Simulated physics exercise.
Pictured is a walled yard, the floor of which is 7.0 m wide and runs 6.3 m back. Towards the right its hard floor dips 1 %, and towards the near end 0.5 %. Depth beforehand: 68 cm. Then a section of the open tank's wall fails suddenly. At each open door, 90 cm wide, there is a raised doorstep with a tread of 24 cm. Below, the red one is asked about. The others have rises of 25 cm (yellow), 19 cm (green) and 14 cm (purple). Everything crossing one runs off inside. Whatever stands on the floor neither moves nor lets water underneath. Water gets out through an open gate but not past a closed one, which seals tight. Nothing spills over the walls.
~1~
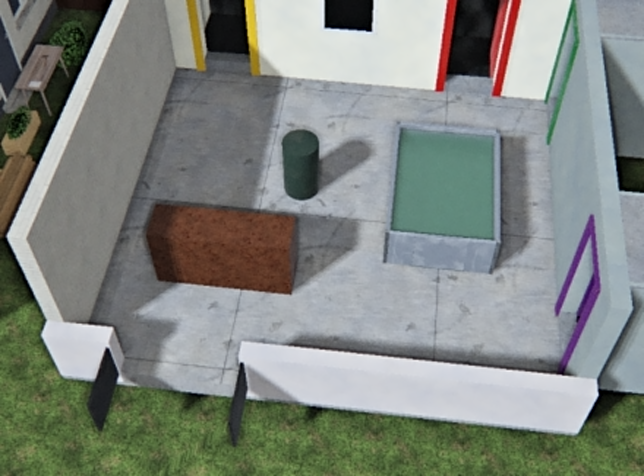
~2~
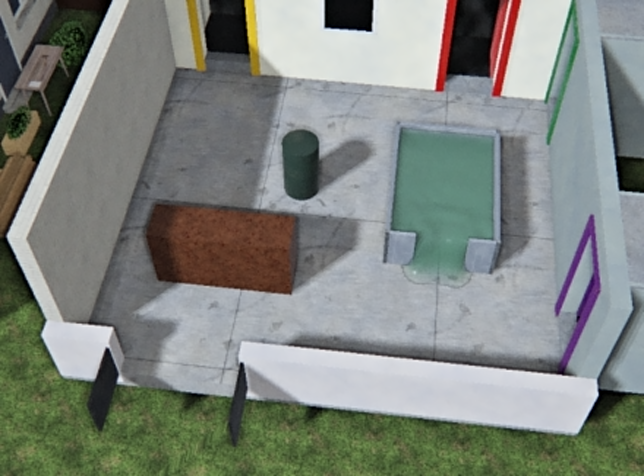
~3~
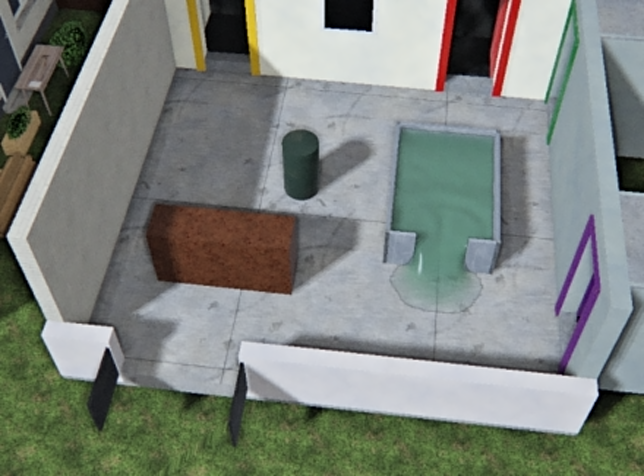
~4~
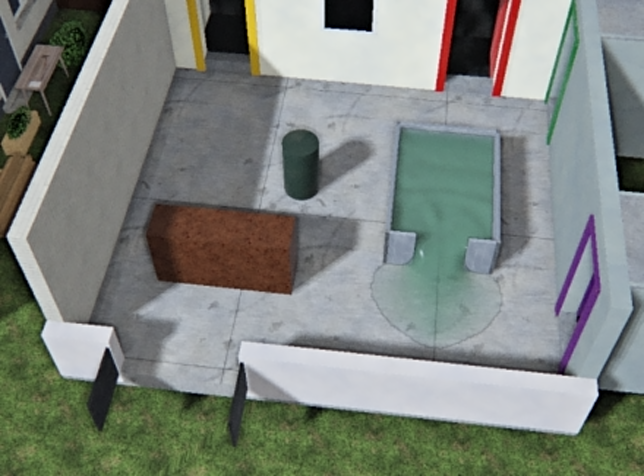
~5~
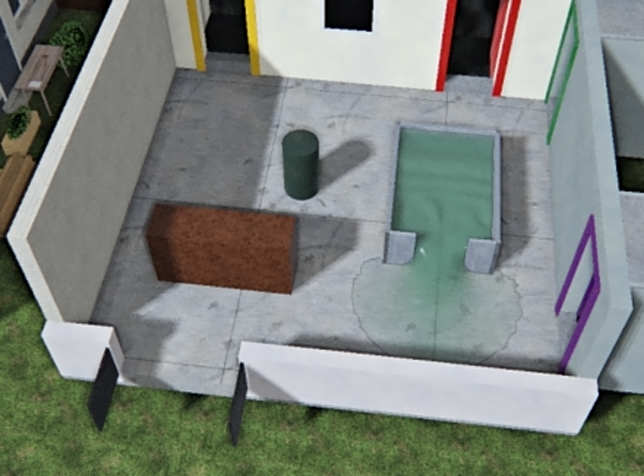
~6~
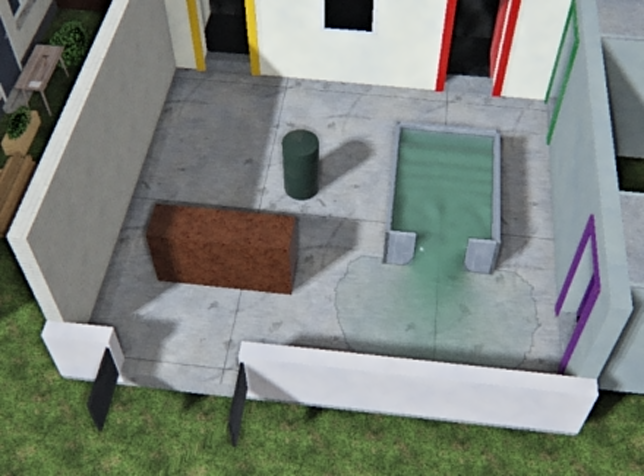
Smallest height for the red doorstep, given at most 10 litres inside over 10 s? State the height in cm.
About 6 cm.
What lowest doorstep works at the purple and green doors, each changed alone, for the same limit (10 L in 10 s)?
Close to 17 cm (purple) and close to 12.5 cm (green).
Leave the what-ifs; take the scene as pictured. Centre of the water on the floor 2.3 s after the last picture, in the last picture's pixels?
Approximately (424, 275).
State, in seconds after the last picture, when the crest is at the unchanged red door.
Peak: Close to 5.0 s.
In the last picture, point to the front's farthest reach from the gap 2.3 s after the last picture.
Look about (79, 352) in the last picture.
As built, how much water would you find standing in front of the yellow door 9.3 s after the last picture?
Some 5.5 centimetres.
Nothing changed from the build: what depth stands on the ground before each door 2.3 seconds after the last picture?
Depth (cm): Yellow 0 / green 0 / red 0 / purple 17.
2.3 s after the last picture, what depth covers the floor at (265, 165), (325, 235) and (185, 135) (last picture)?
Depths in order: 0 / 0 / 0 cm.
Then, 0.7 s after the last picture water covers 20 % of the floor, deepest (32 cm) near (424, 392); it has not reached the red door.
Then, 2.3 s after the last picture water covers 35 % of the floor, deepest (32 cm) near (553, 406); it has not reached the red door.
Then, 9.3 s after the last picture water covers 90 % of the floor, deepest (12 cm) near (540, 405); 8 cm at the red door, 0 litres in over its 20 cm doorstep.
At the red door as built, the water peaked near 8 cm, 5.1 s after the last picture.
Run again over the same 10 s with other heights there, 14 litres in over 5.5 cm, 3 litres over 7.5 cm. The limit of 10 litres is kept from about 6 cm up.
